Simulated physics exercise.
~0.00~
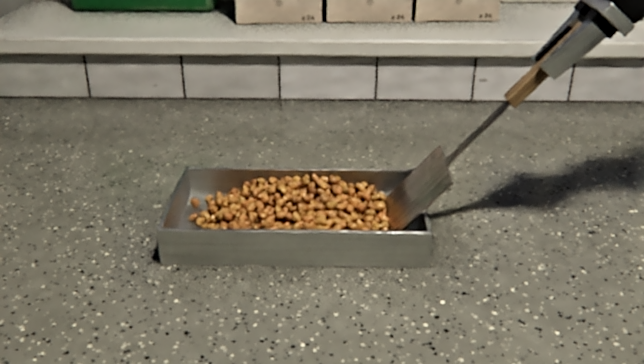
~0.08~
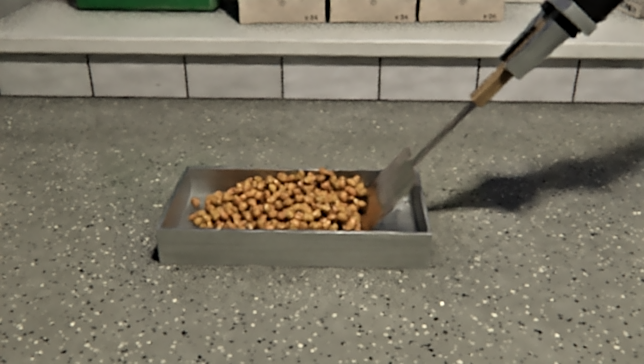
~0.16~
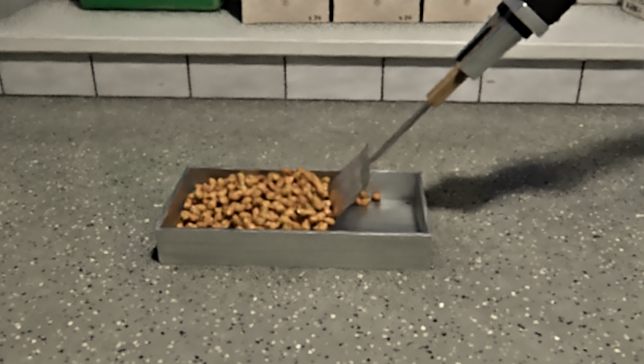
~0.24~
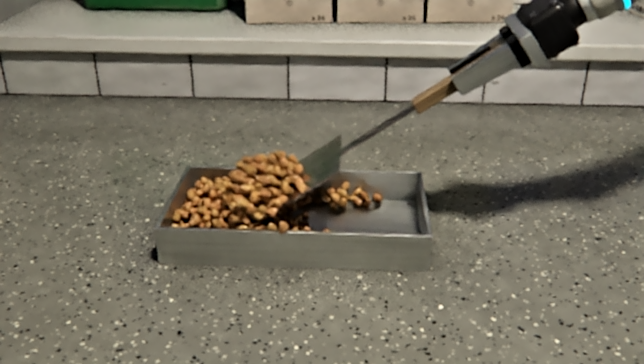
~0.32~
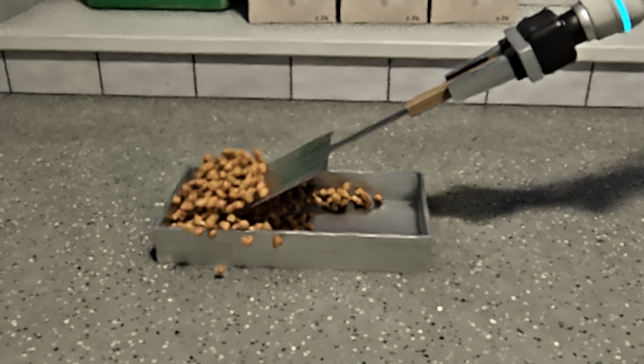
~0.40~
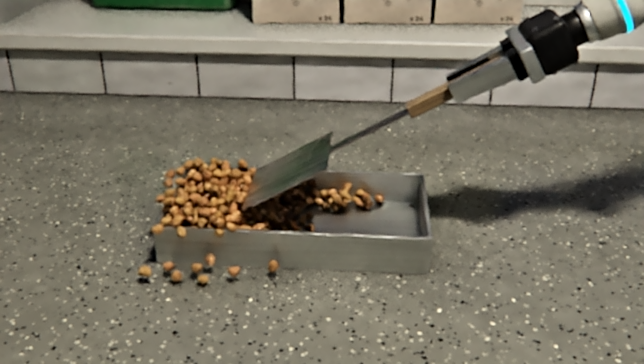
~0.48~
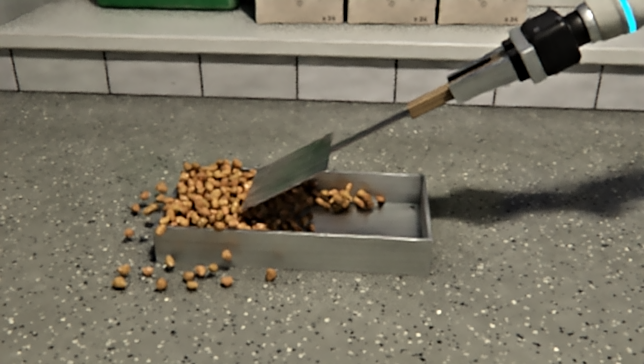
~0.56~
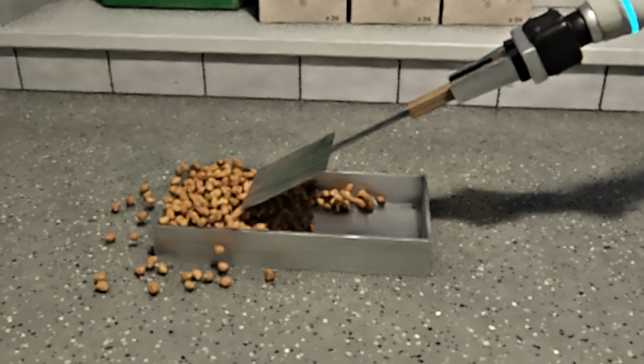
We see a robotic arm push a flat metal blade leftward through a shallow tray of brown dried beans, heaping them at the left end. The blade tilts and stops, and some beans spill over the edges, scattering on the speckled grey surface while most remain in the tray.
